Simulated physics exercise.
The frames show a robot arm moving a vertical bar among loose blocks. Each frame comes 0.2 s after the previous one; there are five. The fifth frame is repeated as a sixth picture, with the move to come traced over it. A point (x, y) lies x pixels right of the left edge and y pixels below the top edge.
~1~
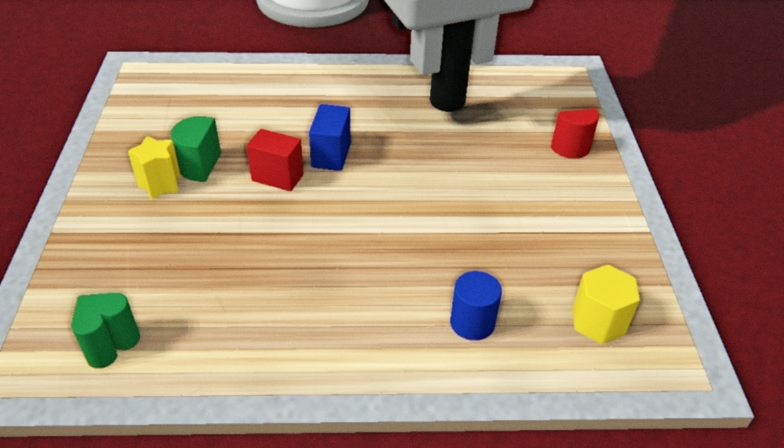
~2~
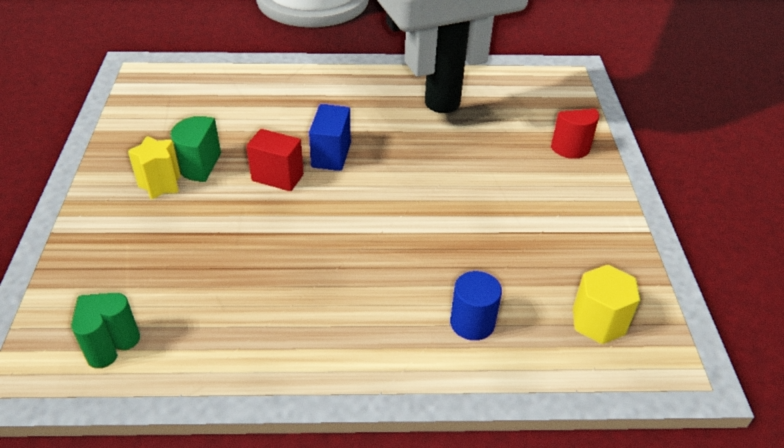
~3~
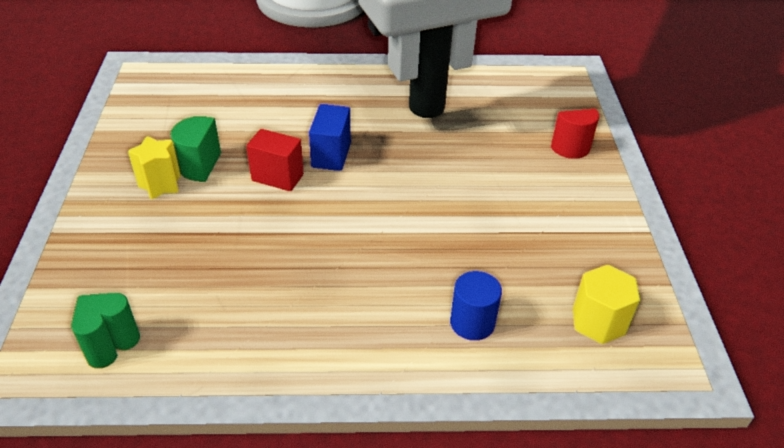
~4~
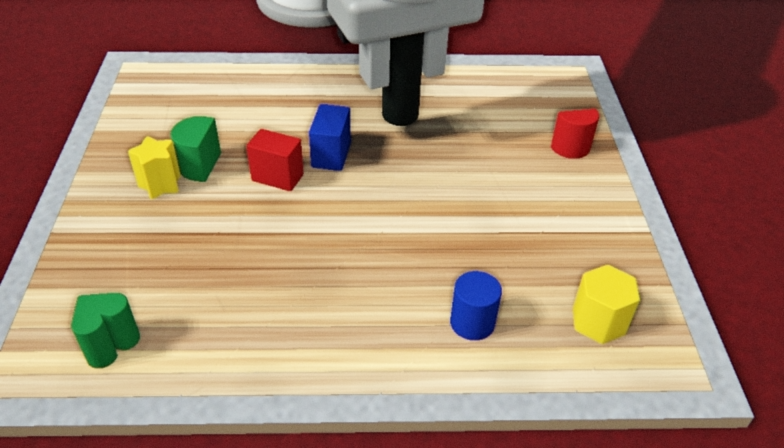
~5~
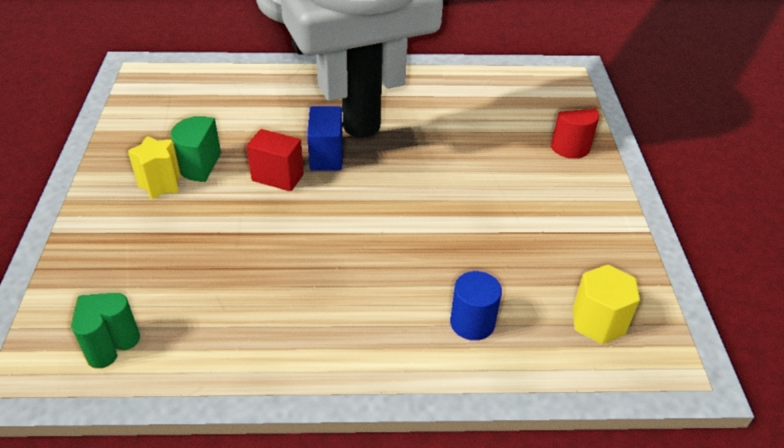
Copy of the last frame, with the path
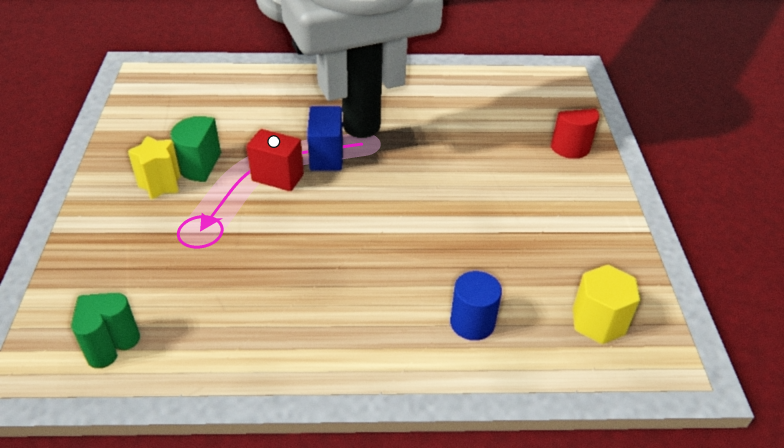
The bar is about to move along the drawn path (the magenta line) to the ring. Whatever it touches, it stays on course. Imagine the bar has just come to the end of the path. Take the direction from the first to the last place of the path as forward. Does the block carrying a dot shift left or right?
Facing from start to end, it shifts left.
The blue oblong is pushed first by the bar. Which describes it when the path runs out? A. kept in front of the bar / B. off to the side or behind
I choose A.
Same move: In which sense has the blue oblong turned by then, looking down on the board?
Viewed from above: Anti-clockwise.
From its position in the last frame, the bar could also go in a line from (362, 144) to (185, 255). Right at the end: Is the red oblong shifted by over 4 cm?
I'd say yes.
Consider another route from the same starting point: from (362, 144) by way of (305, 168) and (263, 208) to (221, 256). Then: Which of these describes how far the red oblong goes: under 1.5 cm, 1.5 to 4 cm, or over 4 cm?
Travels over 4 cm.
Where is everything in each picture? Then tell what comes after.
The first frame shows bar's lower end (447, 103); green D-shaped block (192, 129); red oblong (274, 142); blue oblong (330, 119).
The second frame shows bar (442, 105); blocks still.
The third frame shows bar (427, 109); blocks still.
The fourth frame shows bar (400, 117); blocks still.
The fifth frame shows bar (362, 128); green D-shaped block (192, 129); red oblong (274, 142); blue oblong (325, 120).
Drawn move, from (362, 144) through (294, 154) and (237, 183) to (200, 232); the dot is on the red oblong.
On the path given first. One third of the way, bar (291, 138); red oblong (246, 158); blue oblong (264, 138), turned 70° anticlockwise.
Two thirds of the way, bar (233, 168); red oblong (196, 197), turned 15° anticlockwise; blue oblong (208, 173), turned 85° anticlockwise.
At the end, bar (197, 215); green D-shaped block still; red oblong (142, 246); blue oblong (164, 221), turned 70° anticlockwise.
